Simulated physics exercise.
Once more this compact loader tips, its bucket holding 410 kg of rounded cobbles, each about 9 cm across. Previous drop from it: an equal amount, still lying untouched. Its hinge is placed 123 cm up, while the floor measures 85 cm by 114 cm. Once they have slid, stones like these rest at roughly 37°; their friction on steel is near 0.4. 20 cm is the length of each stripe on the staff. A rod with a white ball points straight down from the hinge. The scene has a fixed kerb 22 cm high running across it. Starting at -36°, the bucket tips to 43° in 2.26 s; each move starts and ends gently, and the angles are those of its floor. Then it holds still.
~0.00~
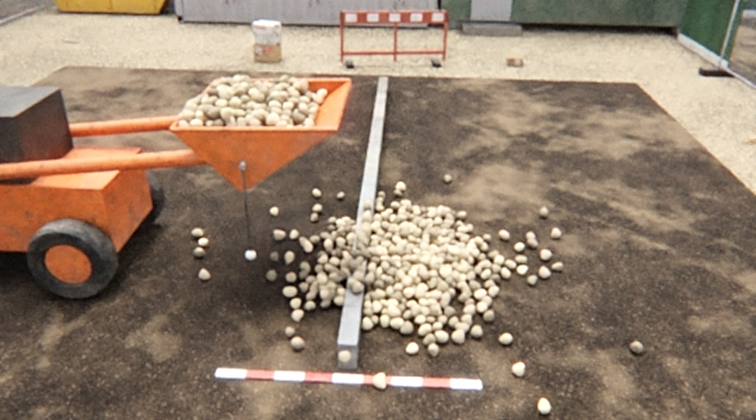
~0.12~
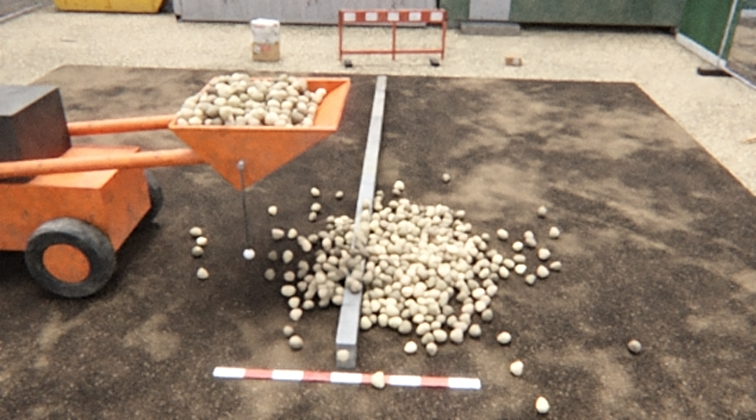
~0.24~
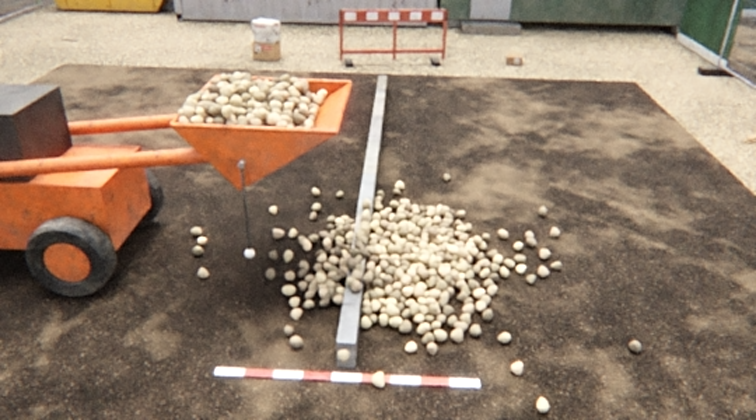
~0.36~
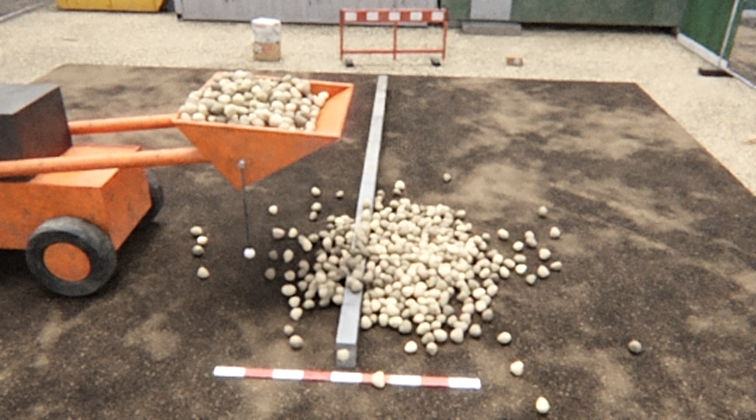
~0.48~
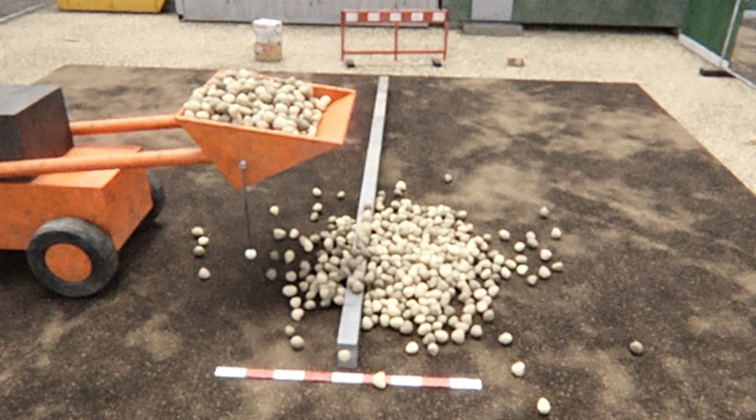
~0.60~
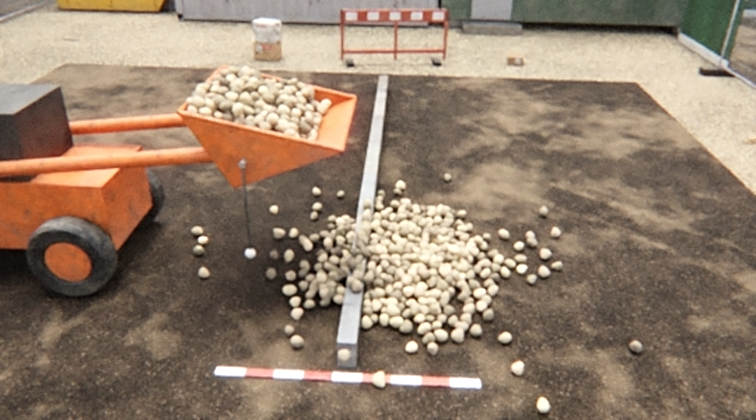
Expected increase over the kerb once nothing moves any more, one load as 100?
About 44 in every hundred.
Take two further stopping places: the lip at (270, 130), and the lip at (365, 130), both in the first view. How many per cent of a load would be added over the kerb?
Around 0 percent, then around 85 percent.
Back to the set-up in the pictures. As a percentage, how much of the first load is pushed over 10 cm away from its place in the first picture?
Close to 5 per cent.
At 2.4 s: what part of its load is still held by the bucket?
I'd say about 5 per cent.
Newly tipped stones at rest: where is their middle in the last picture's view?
Their middle is at about (349, 251).
After 1.7 s the floor is at 30°; in per cent of one load, 82 in the bucket, 36 on this side of the kerb, 83 over the kerb; the foremost stones are at (553, 255).
After 2.4 s the floor is at 43°; in per cent of one load, 4 in the bucket, 80 on this side of the kerb, 117 over the kerb; the foremost stones are at (553, 255).
After 2.7 s the floor is at 43°; in per cent of one load, 0 in the bucket, 77 on this side of the kerb, 125 over the kerb; the foremost stones are at (553, 255).
After 5.3 s the floor is at 43°; in per cent of one load, 0 in the bucket, 76 on this side of the kerb, 125 over the kerb; the foremost stones are at (553, 255). Net gain over the kerb, 44.
